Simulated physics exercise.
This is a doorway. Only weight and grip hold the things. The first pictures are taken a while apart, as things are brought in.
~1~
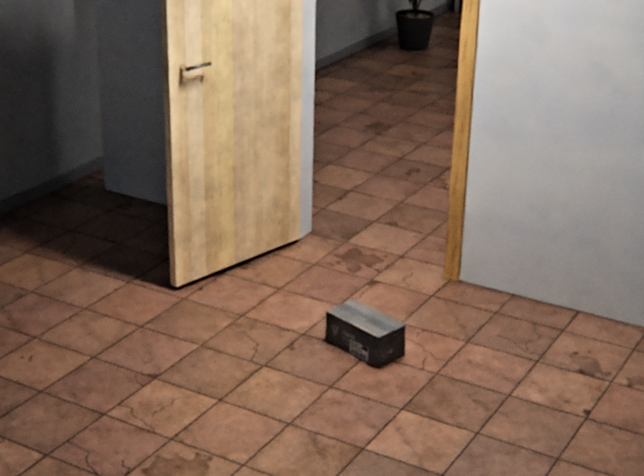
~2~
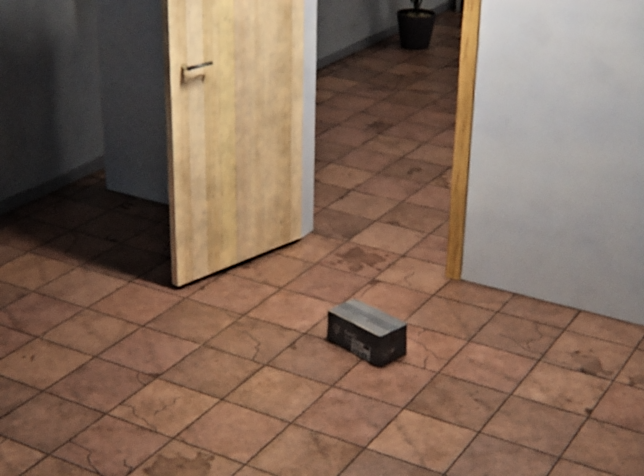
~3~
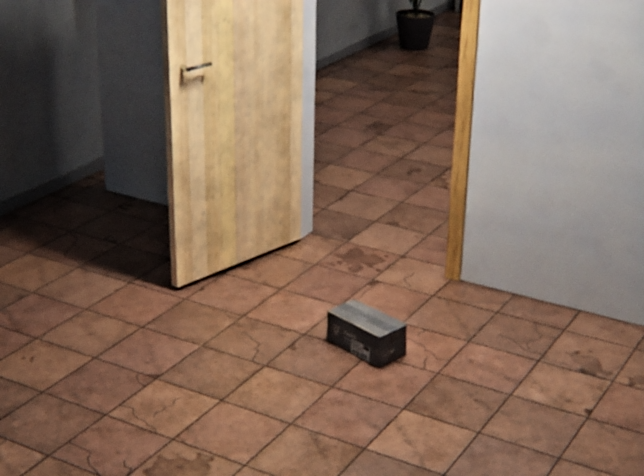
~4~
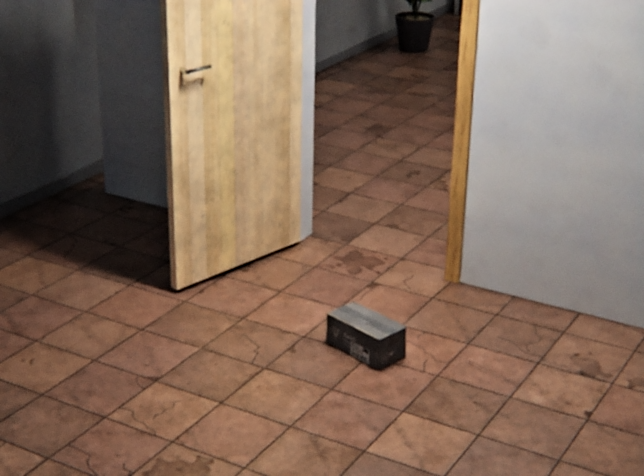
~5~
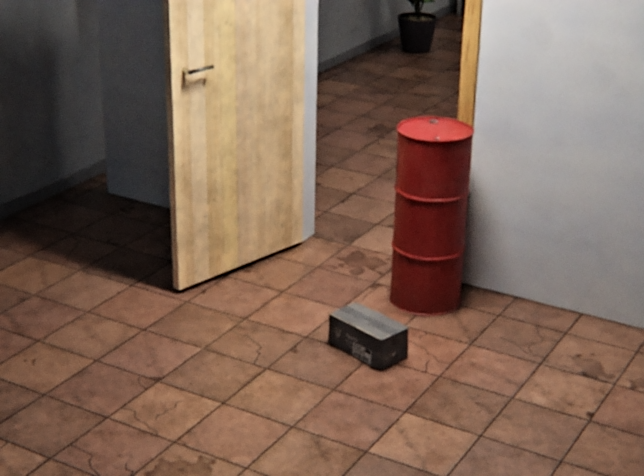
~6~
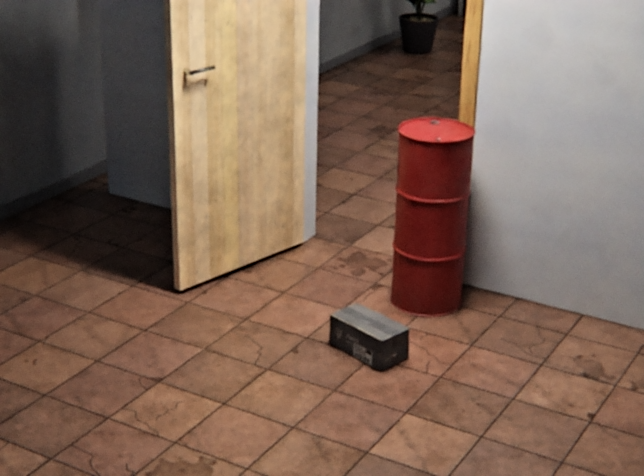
A red drum appears behind the grey parcel near the doorway while the open door stays still.
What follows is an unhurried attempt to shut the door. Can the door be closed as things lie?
Outcome: The door stops short.
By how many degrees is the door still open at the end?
About 25°.
Then, 0.70 s after the last picture, door at 91°.
Then, 1.20 s after the last picture, door at 71°.
Then, 1.60 s after the last picture, door at 53°.
Then, 2.10 s after the last picture, door at 29°.
At rest, door at 27°; both in place. Seen from the same camera at the end, red drum near (436, 217).
